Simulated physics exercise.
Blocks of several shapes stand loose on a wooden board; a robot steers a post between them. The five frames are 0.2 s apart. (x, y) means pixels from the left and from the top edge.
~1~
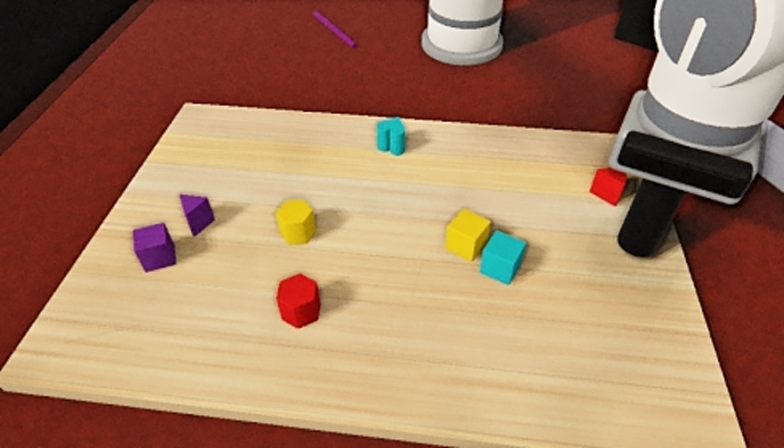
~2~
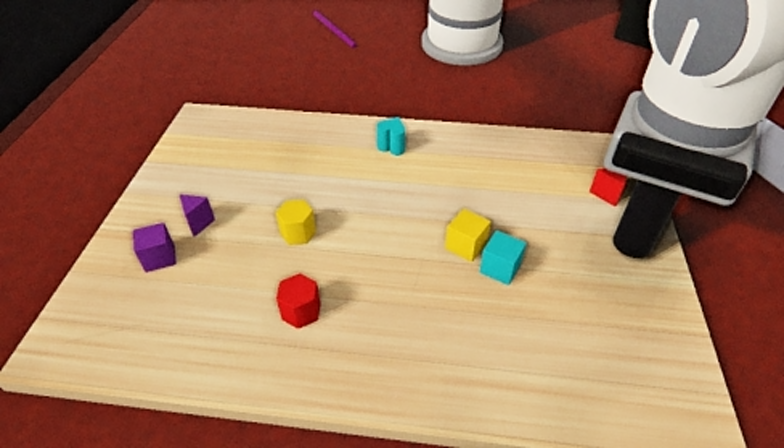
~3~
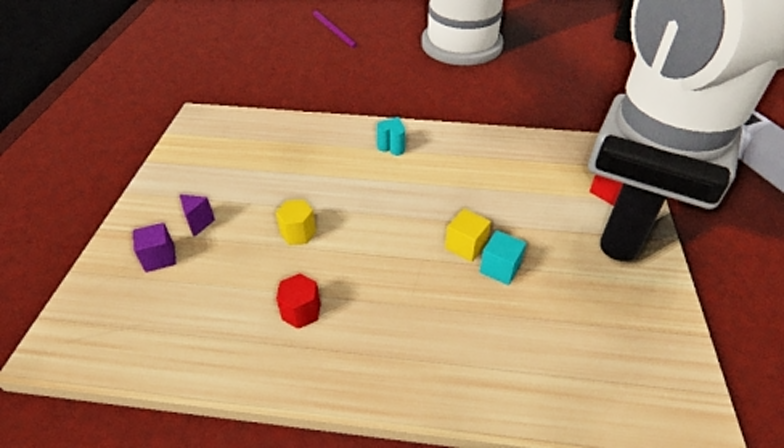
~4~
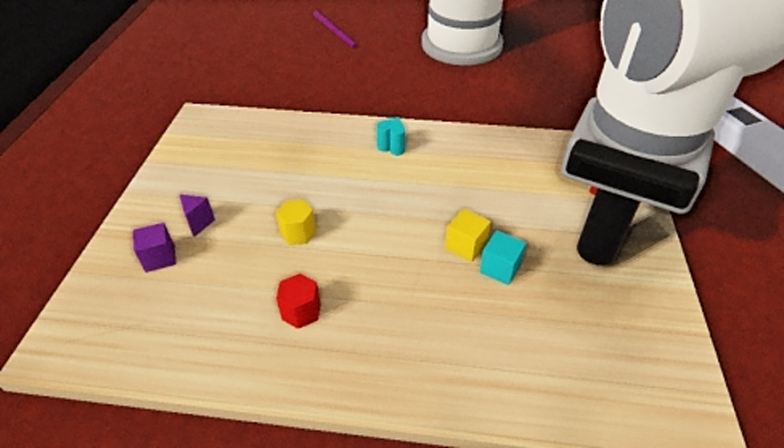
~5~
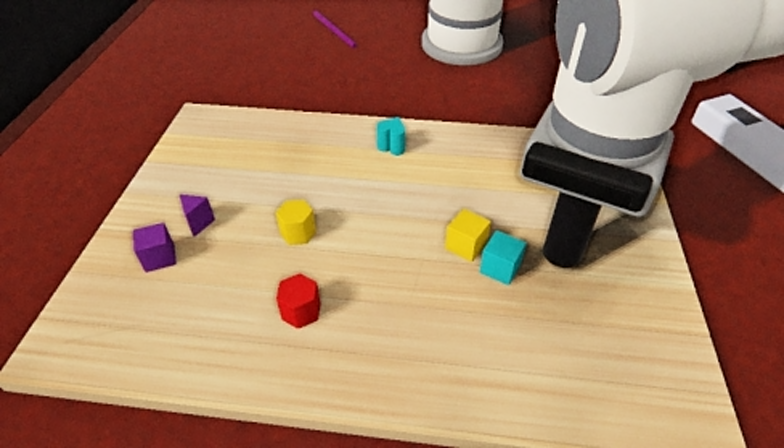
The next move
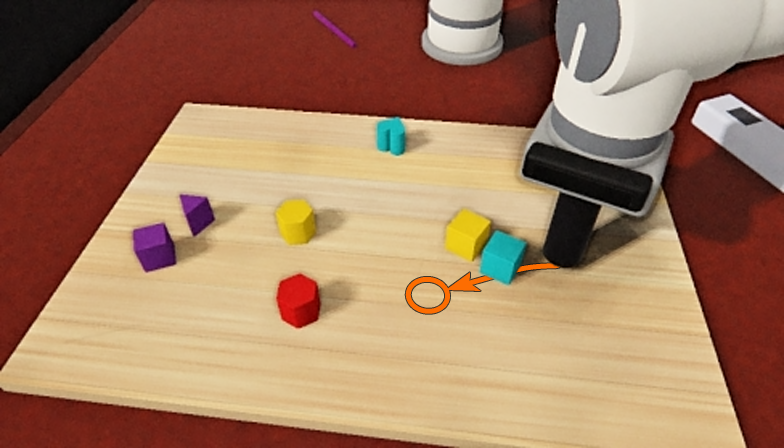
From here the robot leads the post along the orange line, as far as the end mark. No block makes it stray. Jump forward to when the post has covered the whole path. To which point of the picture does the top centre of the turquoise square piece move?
Roughly at (388, 262).
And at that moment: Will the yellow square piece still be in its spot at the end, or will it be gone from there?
That block gets shifted.
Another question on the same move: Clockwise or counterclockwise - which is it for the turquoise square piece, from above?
It goes clockwise.
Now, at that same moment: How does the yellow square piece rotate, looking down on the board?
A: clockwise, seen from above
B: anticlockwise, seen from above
A: Clockwise, seen from above.
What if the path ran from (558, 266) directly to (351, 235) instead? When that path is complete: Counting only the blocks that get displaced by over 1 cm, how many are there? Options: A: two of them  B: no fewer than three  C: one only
A - two of them.
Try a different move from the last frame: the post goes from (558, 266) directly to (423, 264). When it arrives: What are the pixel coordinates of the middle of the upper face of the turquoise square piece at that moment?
I'd place it at (416, 269), taking the centre of its top.
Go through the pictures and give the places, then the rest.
The first frame shows post tip (636, 244); block tops, yellow square piece (469, 223); turquoise square piece (505, 246).
The second frame shows post (631, 245); blocks unchanged.
The third frame shows post (618, 249); blocks unchanged.
The fourth frame shows post (595, 252); blocks unchanged.
The fifth frame shows post (561, 255); yellow square piece (469, 223); turquoise square piece (505, 246).
Path on the board, from (558, 266) through (493, 276) to (428, 295).
The first path, step by step. One third of the way, post (515, 260); yellow square piece (462, 222), turned 25° clockwise; turquoise square piece (476, 250).
Two thirds of the way, post (473, 272); yellow square piece (459, 221), turned 35° clockwise; turquoise square piece (432, 258).
At the end, post (429, 284); yellow square piece (459, 221), turned 35° clockwise; turquoise square piece (388, 262), turned 35° clockwise.
